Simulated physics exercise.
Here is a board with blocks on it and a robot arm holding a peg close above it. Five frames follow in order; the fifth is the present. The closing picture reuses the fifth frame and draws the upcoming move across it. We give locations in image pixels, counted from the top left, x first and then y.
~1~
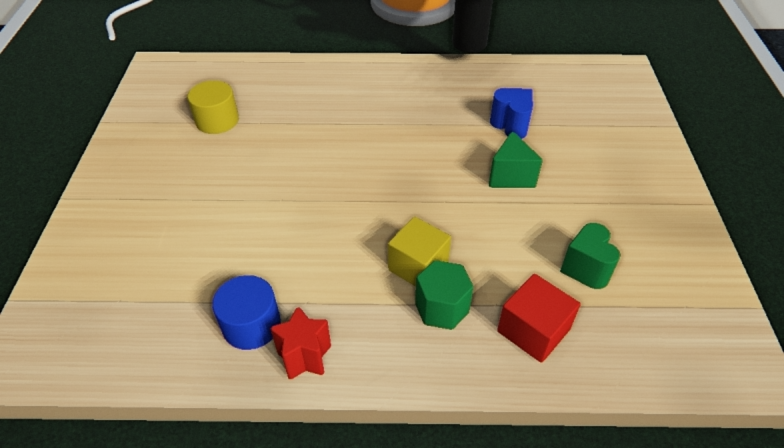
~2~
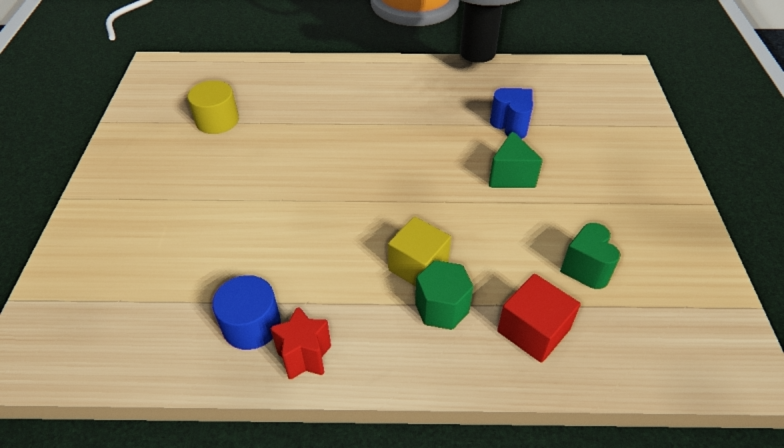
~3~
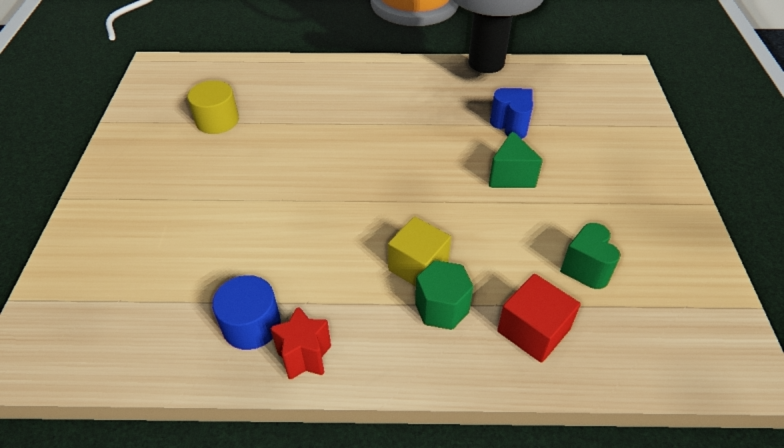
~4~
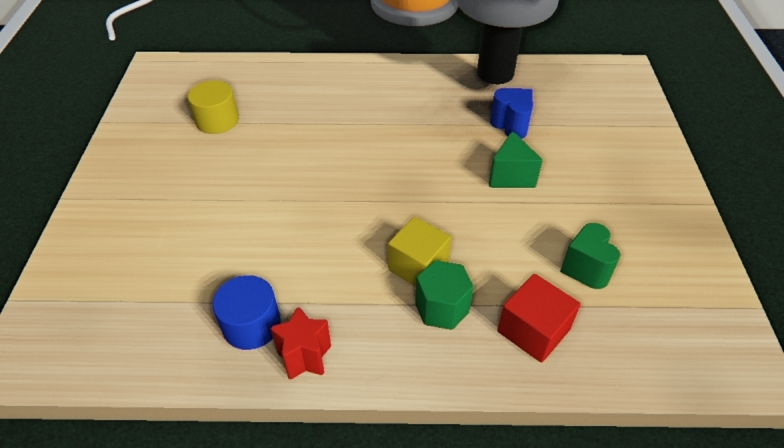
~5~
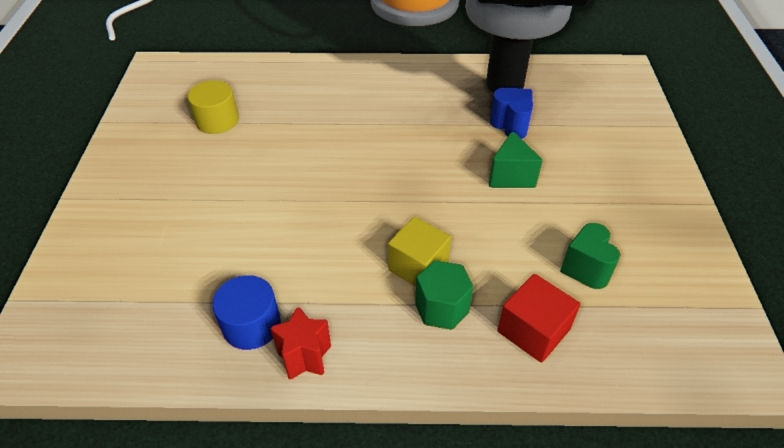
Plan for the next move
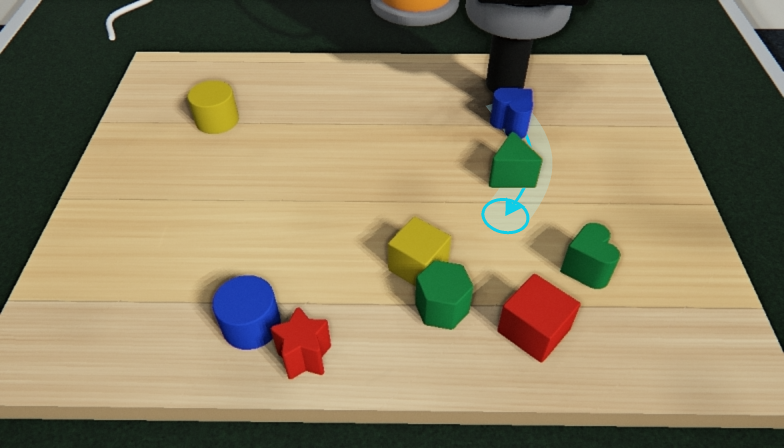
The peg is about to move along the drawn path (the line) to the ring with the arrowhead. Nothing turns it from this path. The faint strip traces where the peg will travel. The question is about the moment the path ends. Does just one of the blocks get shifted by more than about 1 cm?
No, it doesn't check out.
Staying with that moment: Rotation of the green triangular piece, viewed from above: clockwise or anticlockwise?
It twists with the clock when seen from above.
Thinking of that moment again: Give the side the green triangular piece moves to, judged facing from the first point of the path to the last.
It slides rightward.
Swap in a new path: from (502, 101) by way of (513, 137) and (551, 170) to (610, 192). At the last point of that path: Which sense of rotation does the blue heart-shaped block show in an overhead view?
Top view: Clockwise.
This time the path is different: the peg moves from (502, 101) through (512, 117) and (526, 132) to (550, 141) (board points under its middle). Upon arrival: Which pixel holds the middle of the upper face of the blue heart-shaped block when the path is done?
The point I'd pick in the picture is (543, 135).
The drawn path runs from (502, 101) via (526, 136) and (529, 176), ending at (505, 216).
What follows on the original path. One third of the way, peg at (530, 120); blue heart-shaped block at (538, 133).
Two thirds of the way, peg at (533, 160); green triangular piece at (504, 163), turned 20° clockwise; blue heart-shaped block at (552, 175), turned 20° anticlockwise.
At the end, peg at (509, 199); green triangular piece at (472, 180), turned 50° clockwise; blue heart-shaped block at (555, 199), turned 60° anticlockwise; green heart-shaped block not moved.
